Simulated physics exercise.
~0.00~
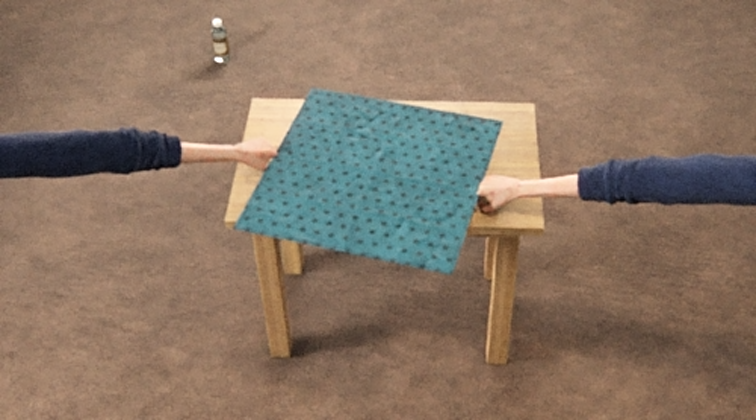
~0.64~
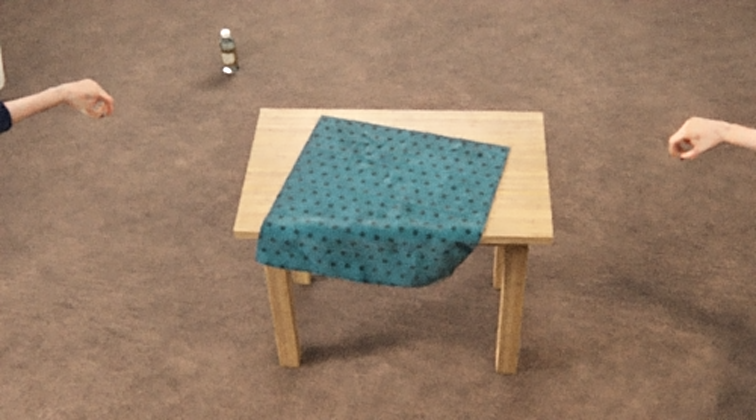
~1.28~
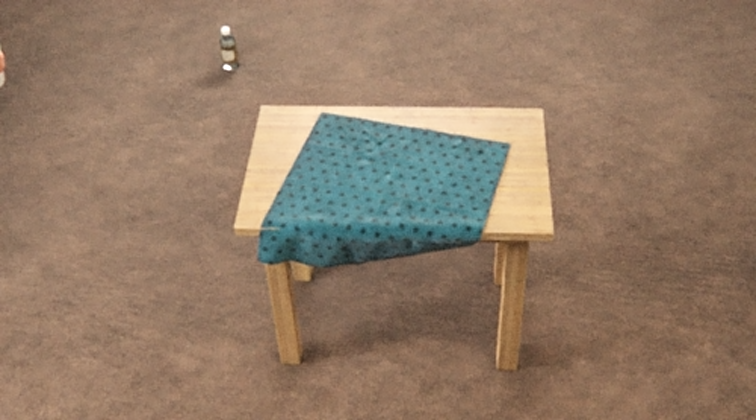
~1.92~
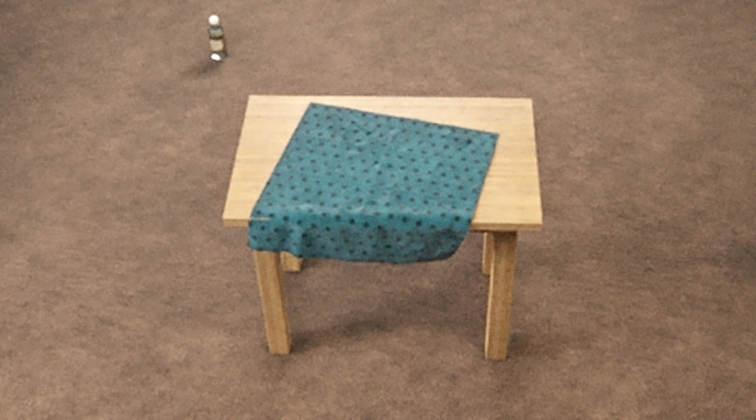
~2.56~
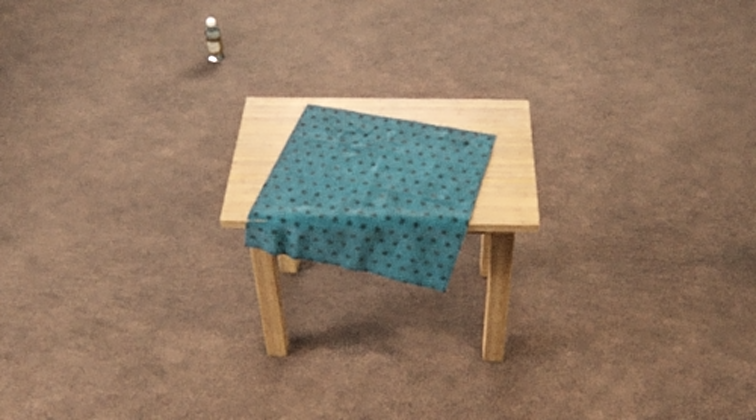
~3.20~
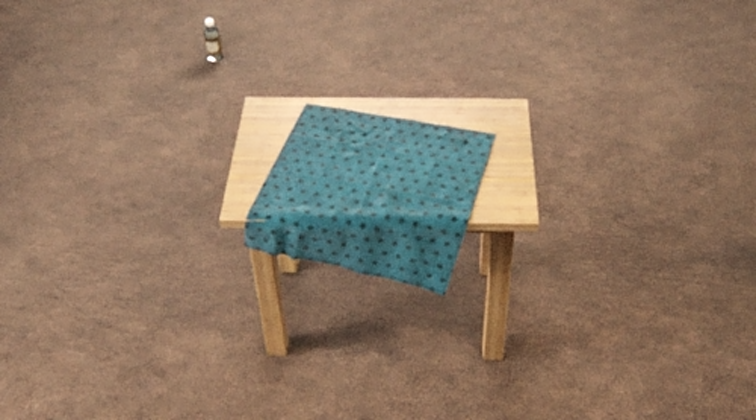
Teal patterned cloth dropping from two hands onto a wooden table, its front edge folding down, swaying and hanging as it stays on.
